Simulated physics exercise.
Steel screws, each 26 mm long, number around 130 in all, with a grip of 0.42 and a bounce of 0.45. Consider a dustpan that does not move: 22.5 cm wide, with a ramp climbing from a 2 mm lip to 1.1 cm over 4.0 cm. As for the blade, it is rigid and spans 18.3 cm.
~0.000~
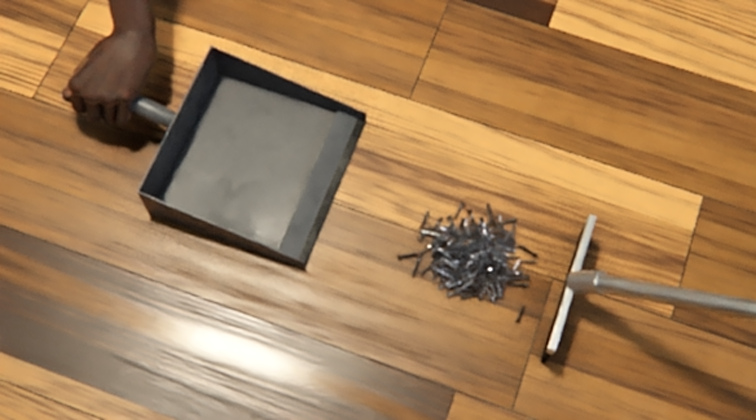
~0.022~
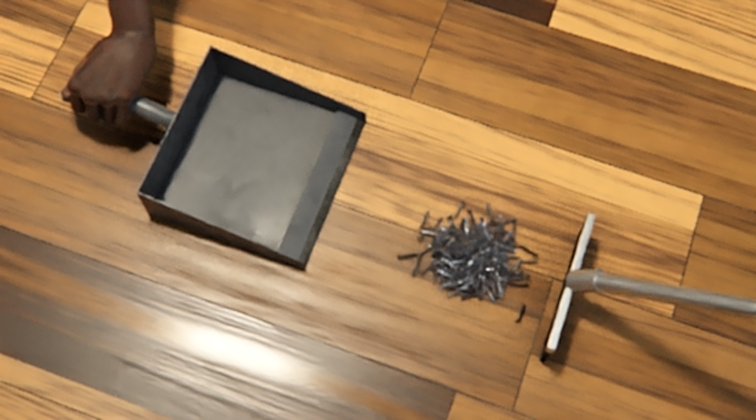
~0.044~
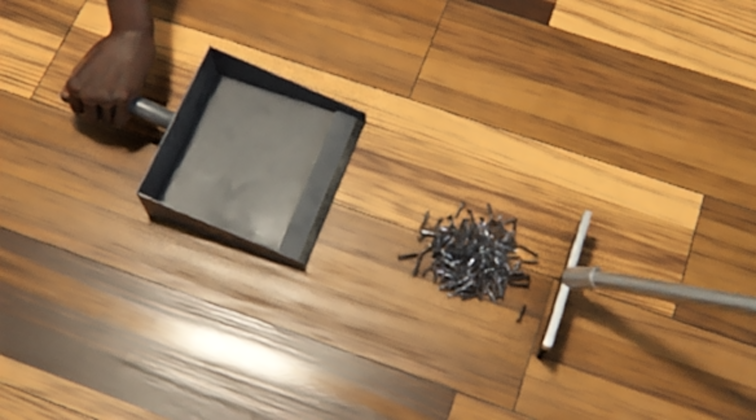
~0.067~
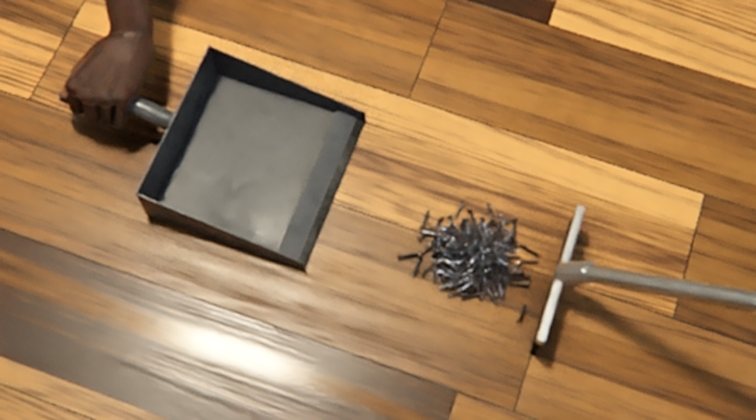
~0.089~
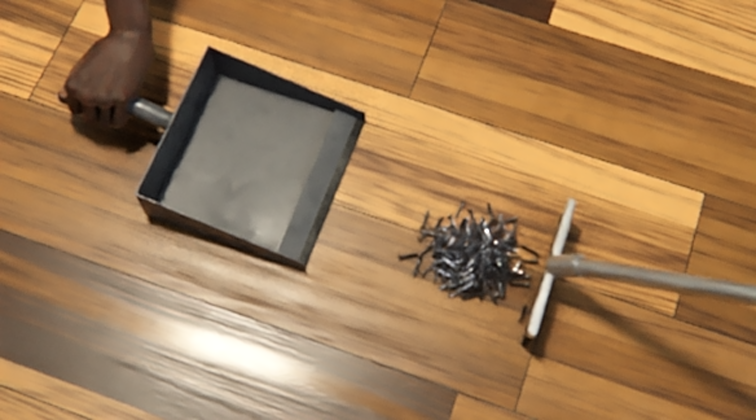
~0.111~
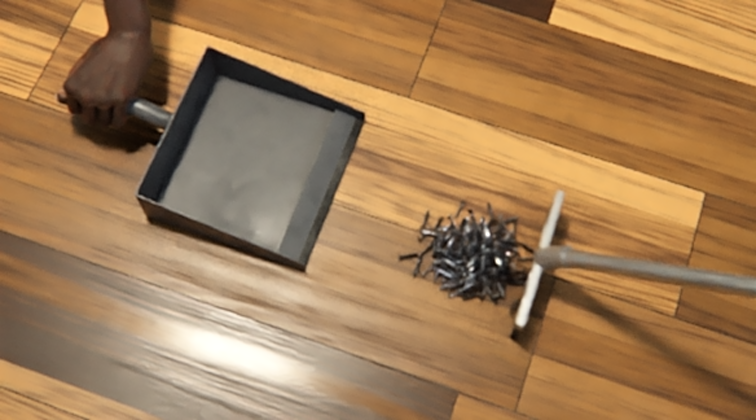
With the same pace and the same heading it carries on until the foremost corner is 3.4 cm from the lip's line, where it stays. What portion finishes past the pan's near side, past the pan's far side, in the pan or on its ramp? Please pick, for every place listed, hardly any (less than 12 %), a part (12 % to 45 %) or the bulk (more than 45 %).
Near side: Hardly any, far side: Hardly any, pan: A part.
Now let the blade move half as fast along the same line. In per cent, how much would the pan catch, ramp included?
It would come to roughly 20 percent.
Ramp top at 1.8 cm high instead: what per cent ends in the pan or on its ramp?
Something like 30 per cent, ramp included.
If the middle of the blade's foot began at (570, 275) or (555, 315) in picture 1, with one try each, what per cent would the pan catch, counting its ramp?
The two tries give about 20 % and about 40 %.
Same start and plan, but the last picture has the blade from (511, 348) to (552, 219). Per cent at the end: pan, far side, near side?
Pan 20; far 0; near 20.
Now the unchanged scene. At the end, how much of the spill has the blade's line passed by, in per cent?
Roughly 15 percent of it.
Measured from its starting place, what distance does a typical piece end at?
Median: Approx. 20 cm.
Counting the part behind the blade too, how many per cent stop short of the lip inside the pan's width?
Around 60 in a hundred.
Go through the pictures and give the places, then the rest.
In the first frame, blade from (551, 349) to (590, 221), moved 0.0 cm, 0 of the pieces shifted so far; middle of the pieces at (475, 256); pan at (246, 162).
In the second frame, blade from (550, 348) to (589, 220), moved 0.2 cm, 0 of the pieces shifted so far; middle of the pieces at (476, 256).
In the third frame, blade from (547, 346) to (586, 217), moved 0.8 cm, 0 of the pieces shifted so far; middle of the pieces at (476, 256).
In the fourth frame, blade from (540, 340) to (579, 212), moved 1.8 cm, 0 of the pieces shifted so far; middle of the pieces at (476, 255).
In the fifth frame, blade from (531, 334) to (570, 206), moved 3.2 cm, 0 of the pieces shifted so far; middle of the pieces at (476, 255).
In the sixth frame, blade from (519, 325) to (559, 198), moved 5.0 cm, 2 of the pieces shifted so far; middle of the pieces at (477, 255); pan at (244, 163). Its pace works out near 0.82 m/s, heading 17 degrees away from the viewer's side.
After 0.27 s, middle of the blade 15 cm from the lip; 0 % over the lip, far side 0 %, near side 0 %.
Then, at 0.38 s, middle of the blade 7 cm from the lip; 0 % over the lip, far side 0 %, near side 0 %.
After 0.62 s, middle of the blade 3 cm from the lip; 35 % over the lip, far side 5 %, near side 5 %.
In the end, at 1.6 s, near side 5 %, far side 5 %, pan 30 %, in front of the lip or behind the blade 60 %.
